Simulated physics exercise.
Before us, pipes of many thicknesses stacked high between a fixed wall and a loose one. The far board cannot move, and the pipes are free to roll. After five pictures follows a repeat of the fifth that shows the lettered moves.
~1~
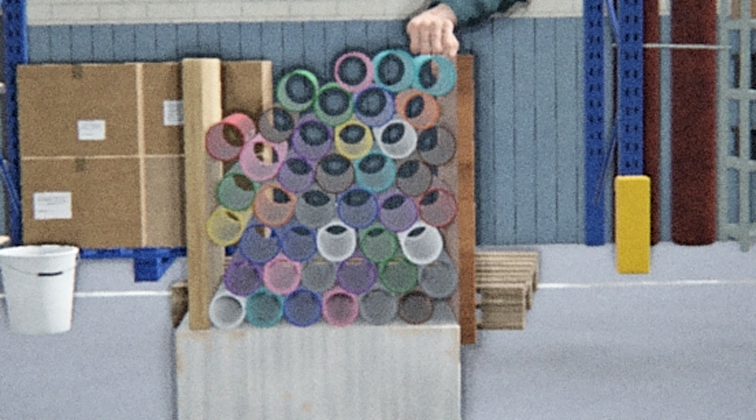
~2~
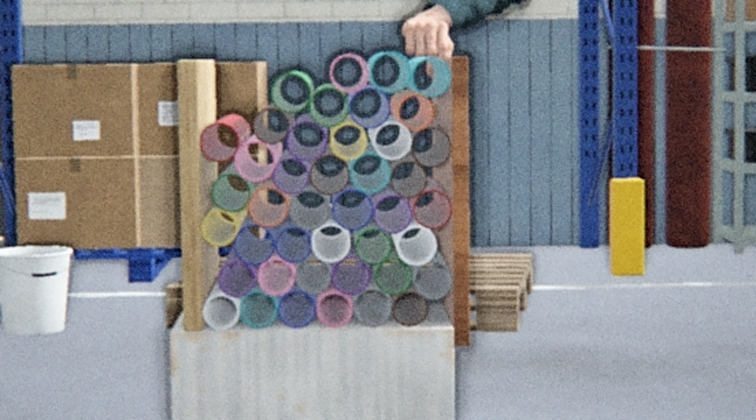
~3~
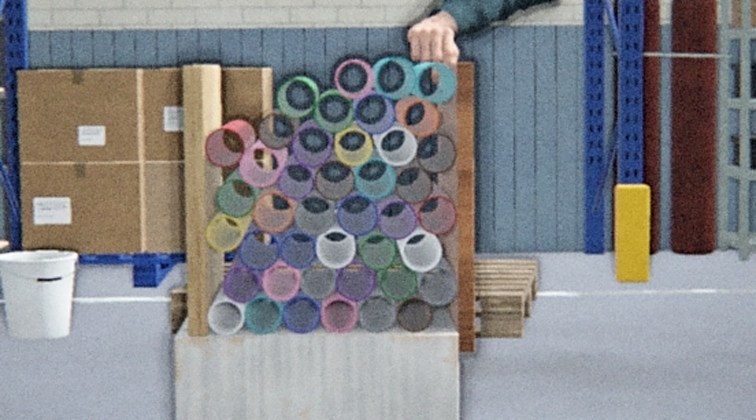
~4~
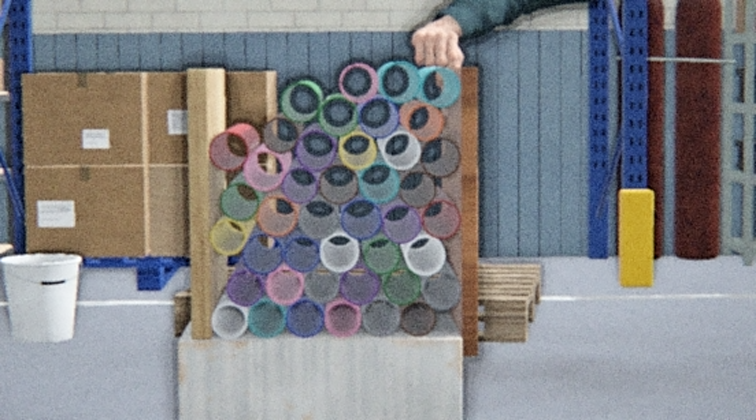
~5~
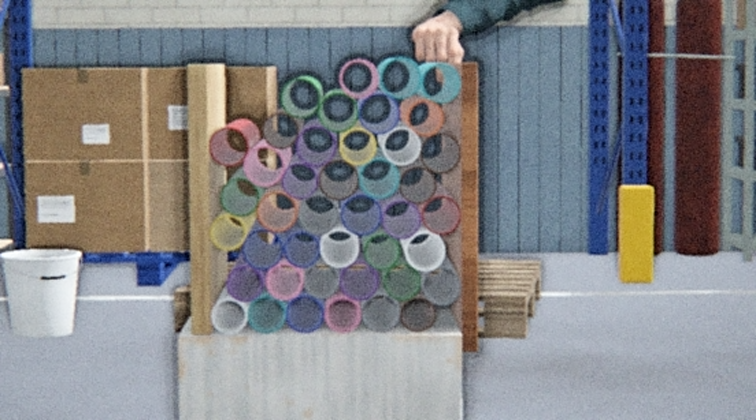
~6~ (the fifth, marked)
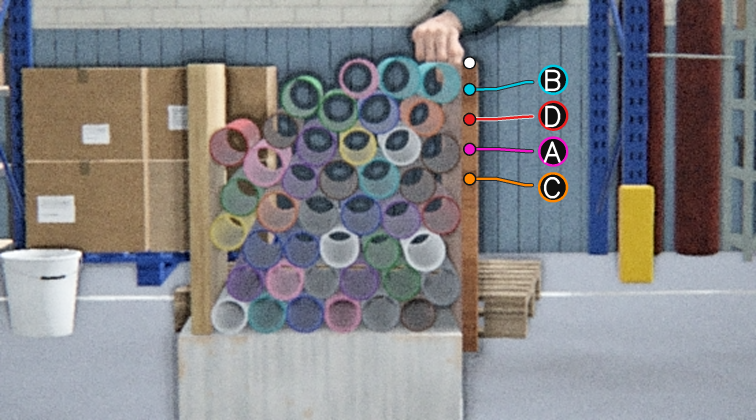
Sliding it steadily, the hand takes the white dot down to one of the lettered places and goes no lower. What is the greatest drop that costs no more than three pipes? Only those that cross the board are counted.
The lowest mark that will do is C.
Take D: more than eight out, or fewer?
At D, fewer than eight.
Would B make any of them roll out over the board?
At B: No.
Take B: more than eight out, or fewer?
At B, fewer than eight.
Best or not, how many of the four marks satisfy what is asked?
Four of the four.
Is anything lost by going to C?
Yes, at C.
On the marked copy, A at (470, 149); B at (470, 90); C at (470, 179); D at (470, 119); the white dot at (470, 63).
Following C. Soon after the start, top of the board (461, 117).
Later, top of the board (461, 177).
In the end, top of the board (461, 178), one out over the board.
As for the rest, A one out over the board; B none out over the board; D none out over the board.
